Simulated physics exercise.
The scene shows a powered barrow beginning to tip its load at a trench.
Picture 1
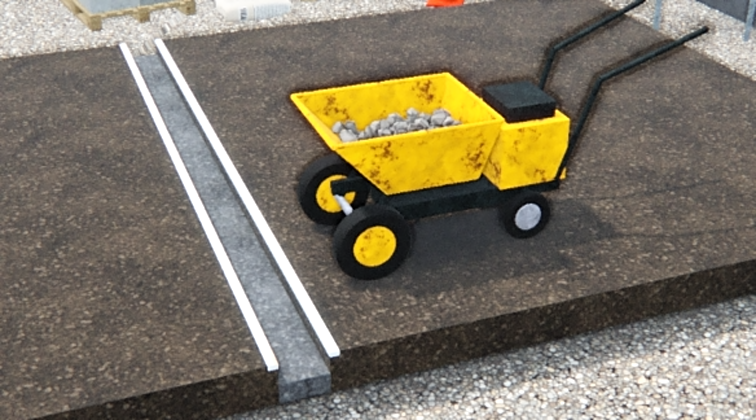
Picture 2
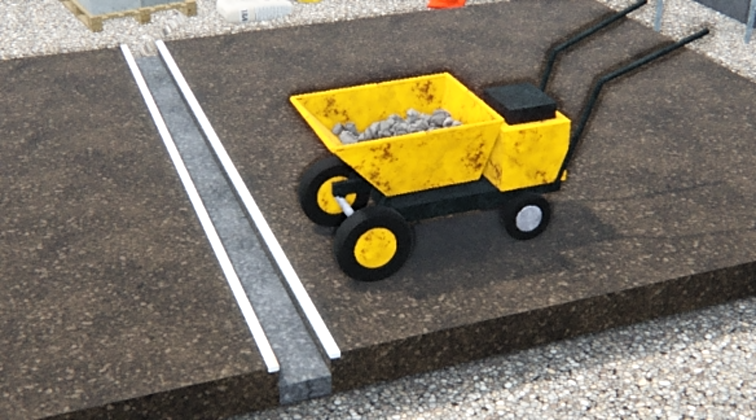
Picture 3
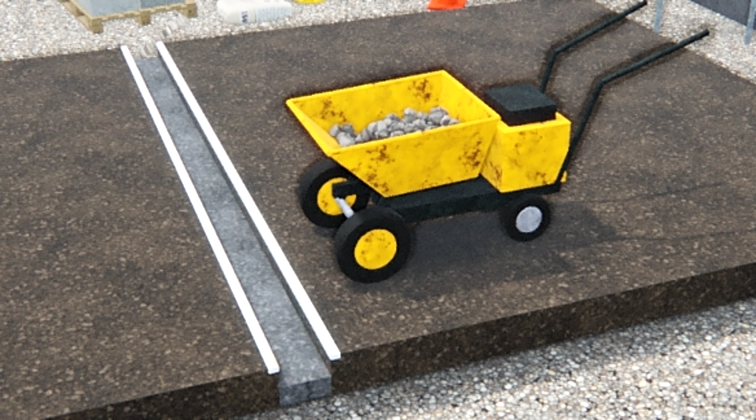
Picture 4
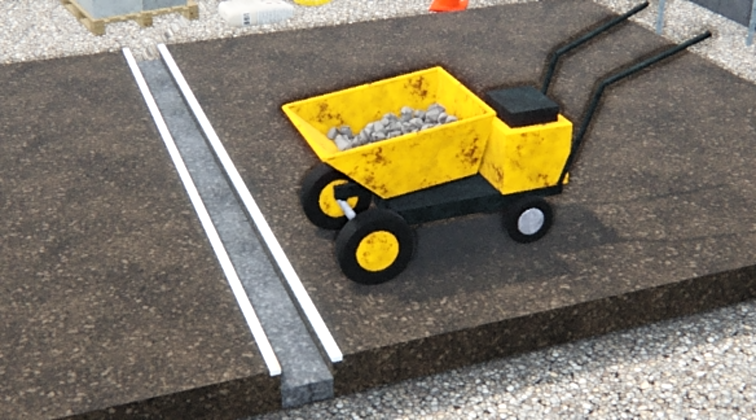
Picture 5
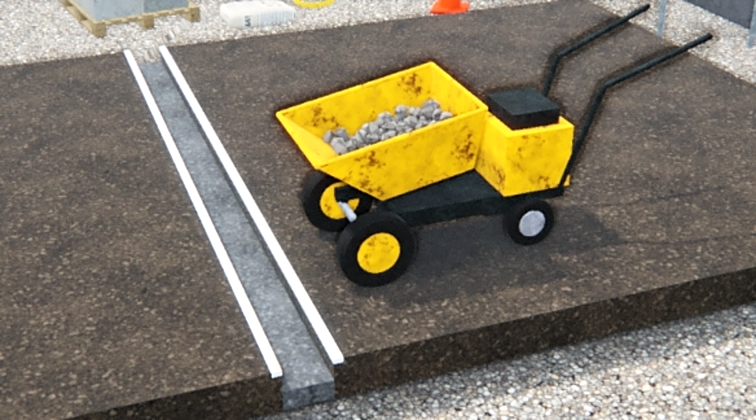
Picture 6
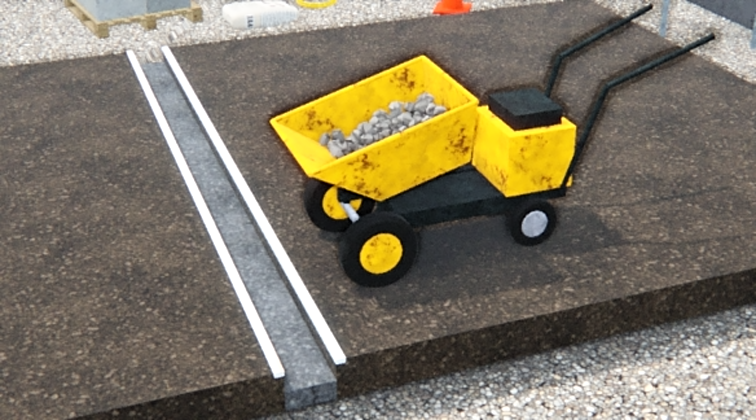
On a dark, flat patch of ground beside pale gravel, a yellow powered barrow loaded with broken grey stones stands to the right of a narrow, white-edged trench. Its skip gradually tilts forward to the left while the wheels stay still.
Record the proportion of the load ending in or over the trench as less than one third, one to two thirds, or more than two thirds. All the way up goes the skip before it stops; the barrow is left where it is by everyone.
Proportion recorded: Less than one third.
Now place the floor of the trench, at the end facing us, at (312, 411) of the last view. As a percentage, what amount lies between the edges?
I'd say around 20 in a hundred.
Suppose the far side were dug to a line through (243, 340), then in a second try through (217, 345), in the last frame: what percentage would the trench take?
40 %, then 80 %.
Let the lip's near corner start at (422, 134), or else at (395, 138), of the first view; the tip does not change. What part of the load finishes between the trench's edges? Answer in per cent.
Result: Try 1 = 60 %, try 2 = 80 %.
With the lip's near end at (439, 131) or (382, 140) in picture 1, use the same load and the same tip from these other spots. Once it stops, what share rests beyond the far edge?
I'd put it at around 0 percent the first time and 20 percent the second.
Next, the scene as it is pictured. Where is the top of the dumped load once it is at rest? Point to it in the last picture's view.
Top at rest: Roughly (204, 279).
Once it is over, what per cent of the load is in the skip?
All told, it is near 0 percent.
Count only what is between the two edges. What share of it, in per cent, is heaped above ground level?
Around 5 per cent.
Just after the last frame, skip tipped steeply; every one in the skip.
A moment on, skip tipped steeply; almost all in the skip; just a few in or heaped over the trench; just a few beyond it.
Further on, skip tipped right over; about a tenth in the skip; about a tenth in or heaped over the trench; the larger part beyond it.
When it is over, skip tipped right over; just a few in the skip; roughly a quarter in or heaped over the trench; the larger part beyond it.
